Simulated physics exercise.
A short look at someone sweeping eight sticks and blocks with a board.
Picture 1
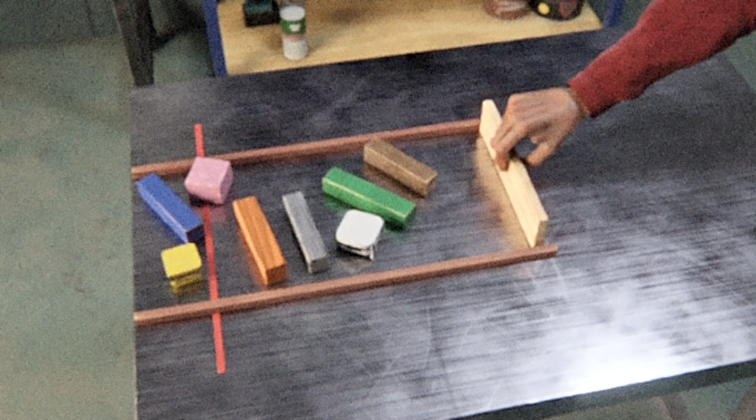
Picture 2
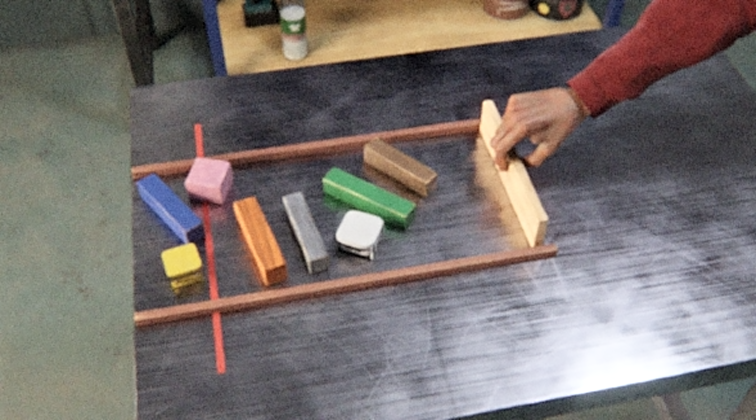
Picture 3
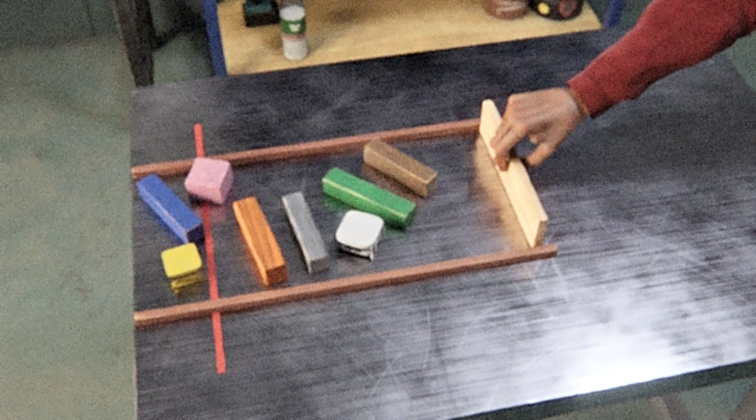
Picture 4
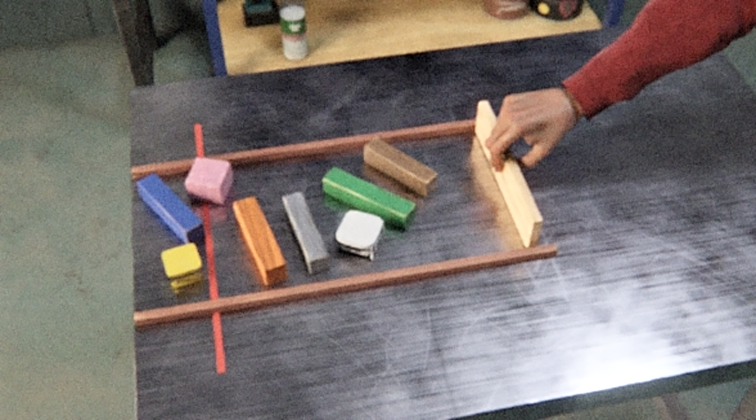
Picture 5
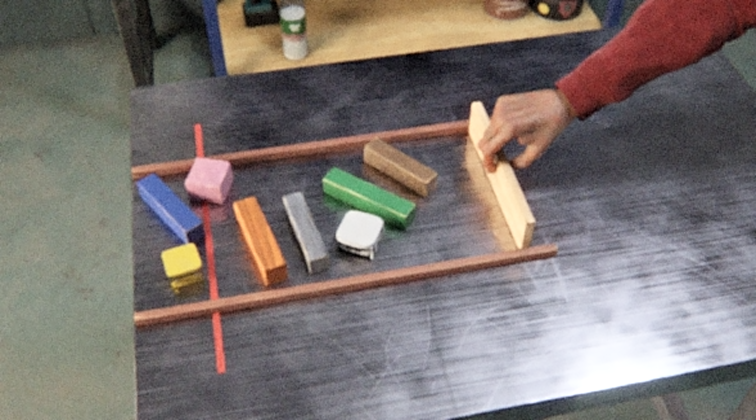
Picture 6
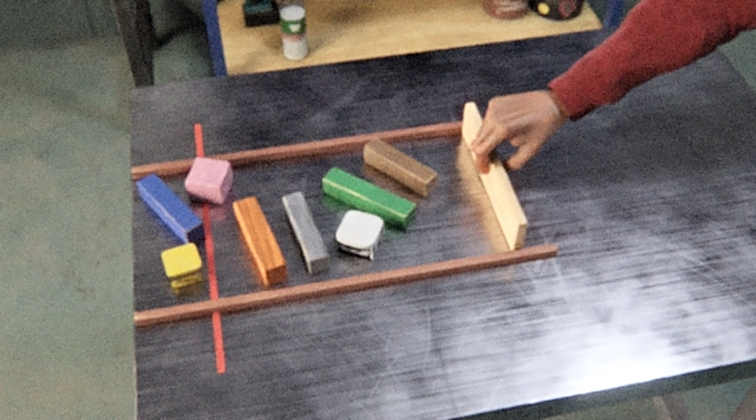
On a dark tabletop seen from above at an angle, with a shelf behind it, two brown rails run across the surface. Between them lie blue, orange, grey, green and brown sticks, a pink block, and yellow and white cases, with red tape at left and a pale board at right. A red-sleeved hand holds the board, then slides it slightly left, while the objects and the view stay still.
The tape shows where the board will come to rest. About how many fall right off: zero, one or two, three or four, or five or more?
The number that fall off is one or two.
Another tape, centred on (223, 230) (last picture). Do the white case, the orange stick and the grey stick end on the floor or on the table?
The white case does not fall; the orange stick is kept; the grey stick holds on.
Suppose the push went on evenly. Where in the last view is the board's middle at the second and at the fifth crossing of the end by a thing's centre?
Near (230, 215) and (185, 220).
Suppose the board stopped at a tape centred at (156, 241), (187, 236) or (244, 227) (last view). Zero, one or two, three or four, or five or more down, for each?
Taking them in turn, five or more; three to four; none.
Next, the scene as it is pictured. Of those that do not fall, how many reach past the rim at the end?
It comes to 2.
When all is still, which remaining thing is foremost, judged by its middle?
The orange stick.
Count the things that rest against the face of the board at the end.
2 of them.
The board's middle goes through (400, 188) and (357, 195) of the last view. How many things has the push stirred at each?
2 and 4.
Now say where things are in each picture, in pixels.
Blue stick (171, 208); yellow case (183, 266); pink block (210, 181); board (511, 171); tape (208, 233), in the first frame.
Yellow case (183, 266); white case (360, 236), in the second frame.
Pink block (210, 181); grey stick (306, 232), in the third frame.
Blue stick (171, 209); green stick (369, 198), in the fourth frame.
Yellow case (183, 266); orange stick (260, 240), in the fifth frame.
Blue stick (171, 209); yellow case (183, 266); pink block (210, 181); board (493, 174); tape (208, 233), in the sixth frame.
A little later, none off yet; blue stick at rest near (171, 209); yellow case at rest near (183, 266); pink block at rest near (210, 181).
When it is over, the number that fall off is one or two; down, yellow case and blue stick.
